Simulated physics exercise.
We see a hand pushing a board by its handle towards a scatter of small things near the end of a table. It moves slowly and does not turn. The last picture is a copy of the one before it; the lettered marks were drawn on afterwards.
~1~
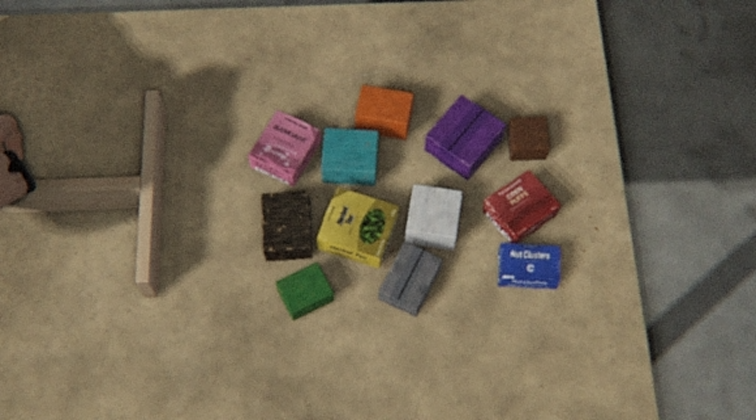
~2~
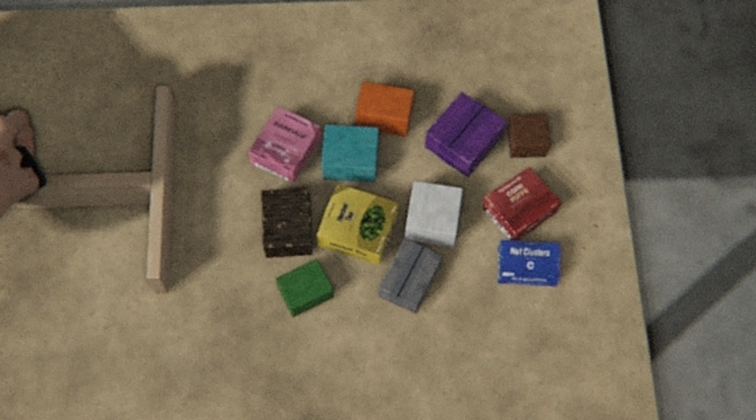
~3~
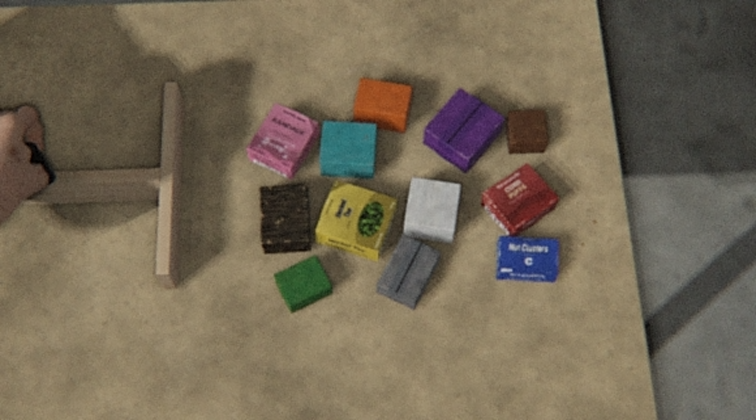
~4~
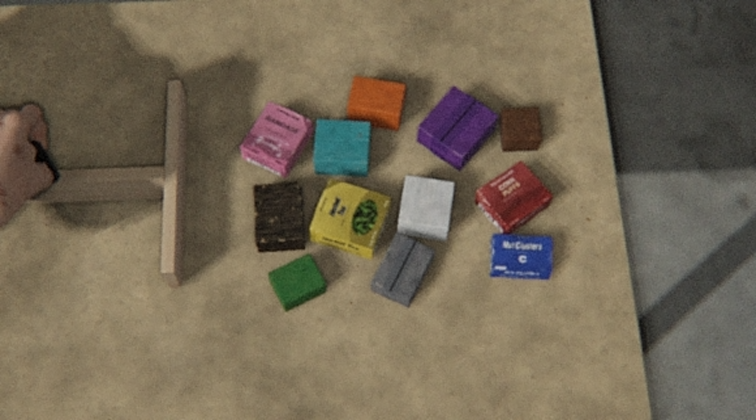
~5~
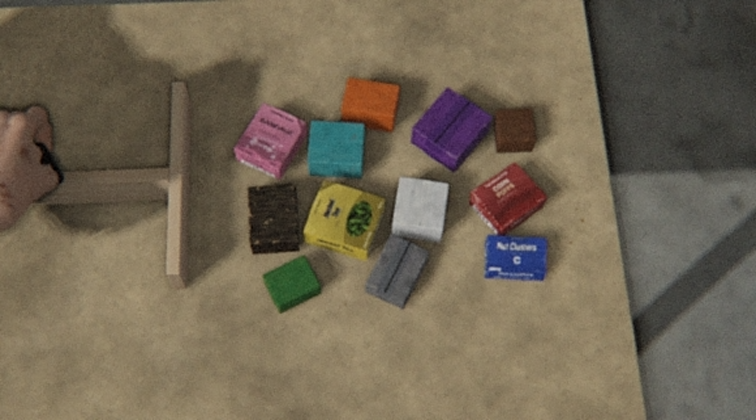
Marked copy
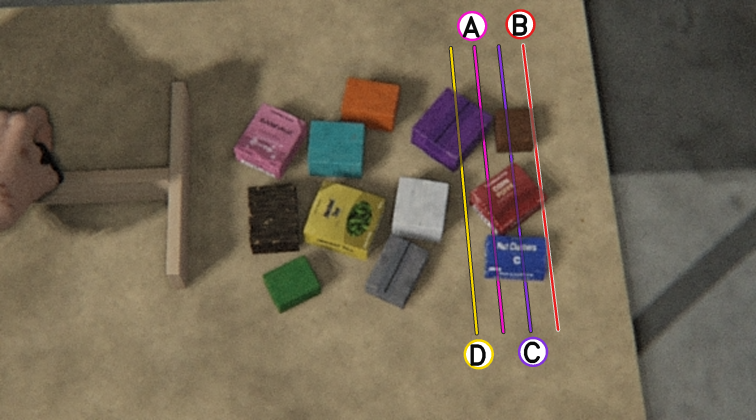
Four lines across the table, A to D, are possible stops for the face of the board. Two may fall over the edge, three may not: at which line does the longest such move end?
Stop at D.
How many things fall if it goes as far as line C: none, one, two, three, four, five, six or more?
Four.
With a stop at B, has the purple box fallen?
By then, yes.
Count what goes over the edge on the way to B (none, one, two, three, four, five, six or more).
By then, six or more.
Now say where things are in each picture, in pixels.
The first frame shows white block (434, 217); turquoise block (351, 157); black block (287, 227).
The second frame shows board (158, 178); red box (521, 205).
The third frame shows board (167, 174); green block (303, 284).
The fourth frame shows board (171, 172); grey box (403, 270).
The fifth frame shows board (176, 174); brown block (514, 131); pink box (271, 141); purple box (451, 130).
On the marked copy, A at (488, 181); B at (540, 179); C at (514, 180); D at (463, 182).
Following D. Soon after the start, board (279, 170); green block (317, 288); grey box (405, 274).
Later, board (382, 166); red box (582, 206); brown block (563, 136).
In the end, board (461, 163); brown block over the edge; red box over the edge; two fallen.
As for the rest, A drops four; B drops seven; C drops four.
